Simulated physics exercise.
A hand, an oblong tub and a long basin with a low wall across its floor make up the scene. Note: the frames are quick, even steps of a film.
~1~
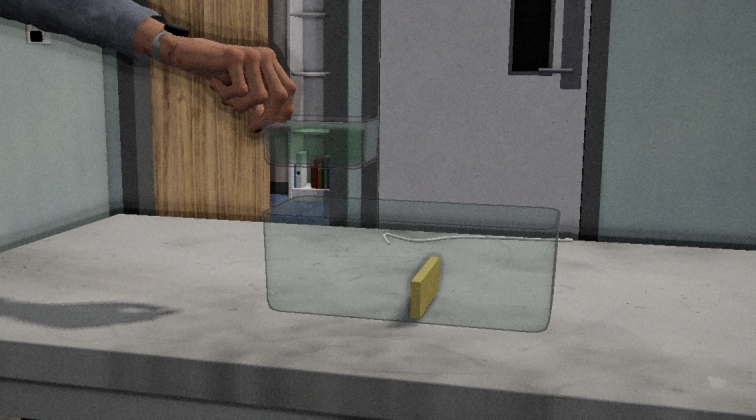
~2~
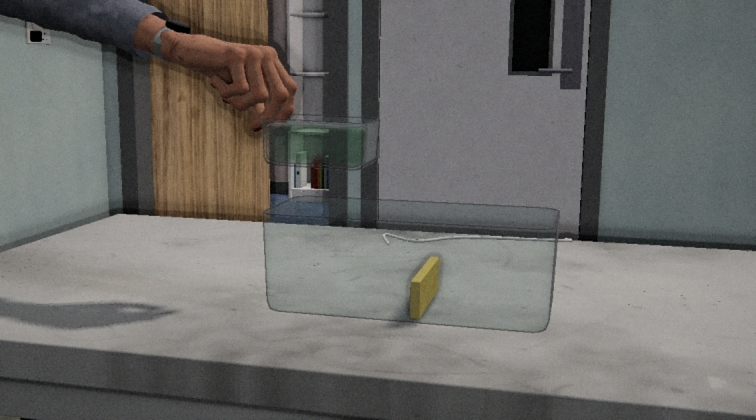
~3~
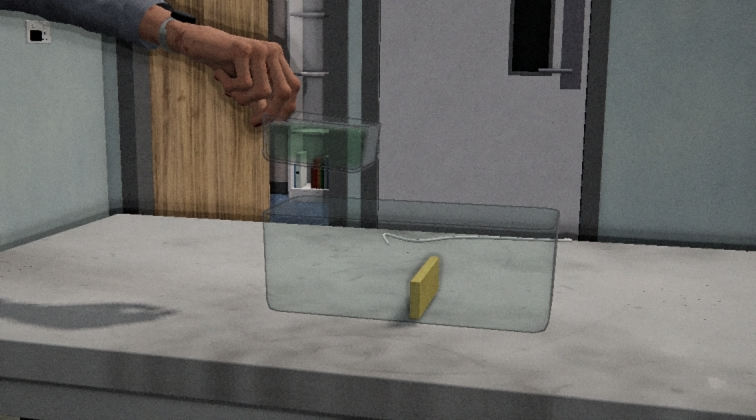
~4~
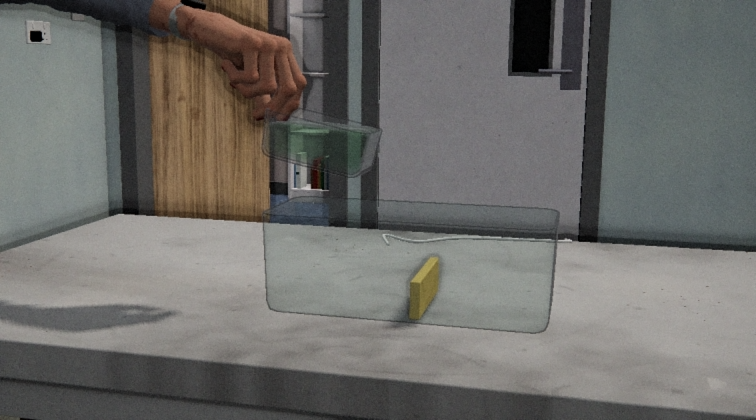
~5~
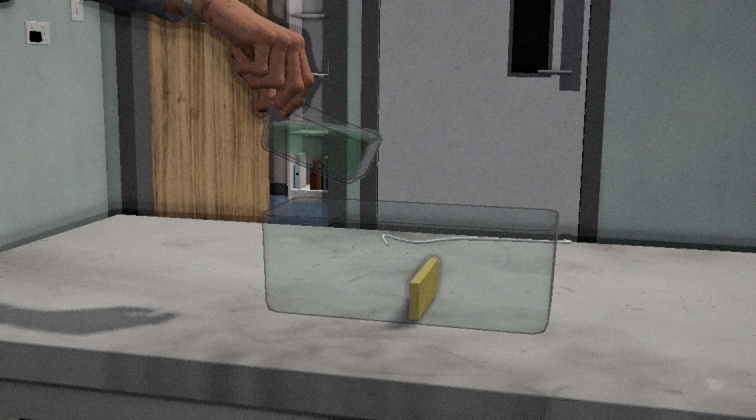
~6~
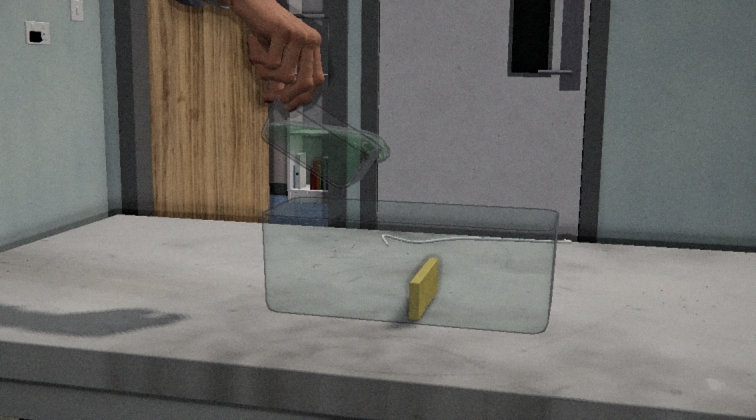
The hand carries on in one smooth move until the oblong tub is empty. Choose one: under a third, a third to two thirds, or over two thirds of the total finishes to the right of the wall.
Under a third finishes to the right of the wall.
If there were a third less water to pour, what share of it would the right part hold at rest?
Around 0 percent, more or less.
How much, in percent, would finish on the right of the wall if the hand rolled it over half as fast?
Roughly 30 in a hundred.
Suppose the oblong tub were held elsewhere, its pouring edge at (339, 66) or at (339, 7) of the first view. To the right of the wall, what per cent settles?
You'd see around 5 per cent, and then around 10 per cent.
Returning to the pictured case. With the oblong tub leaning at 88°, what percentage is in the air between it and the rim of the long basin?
15 per cent.
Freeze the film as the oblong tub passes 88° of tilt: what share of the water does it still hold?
Near 15 in a hundred still remains.
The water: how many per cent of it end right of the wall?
Share approx. 20 per cent.
A moment on, the oblong tub is tipped on its side and 13 per cent is still to pour, 52 is left of the wall and 18 right of it.
Next, the oblong tub is tipped right over and 3 per cent is still to pour, 74 is left of the wall and 20 right of it.
Then the oblong tub is tipped right over and 0 per cent is still to pour, 77 is left of the wall and 20 right of it.
Later the oblong tub is tipped right over and 0 per cent is still to pour, 77 is left of the wall and 21 right of it.
In the end 77 per cent lies left of the wall, 21 right of it and 2 outside.
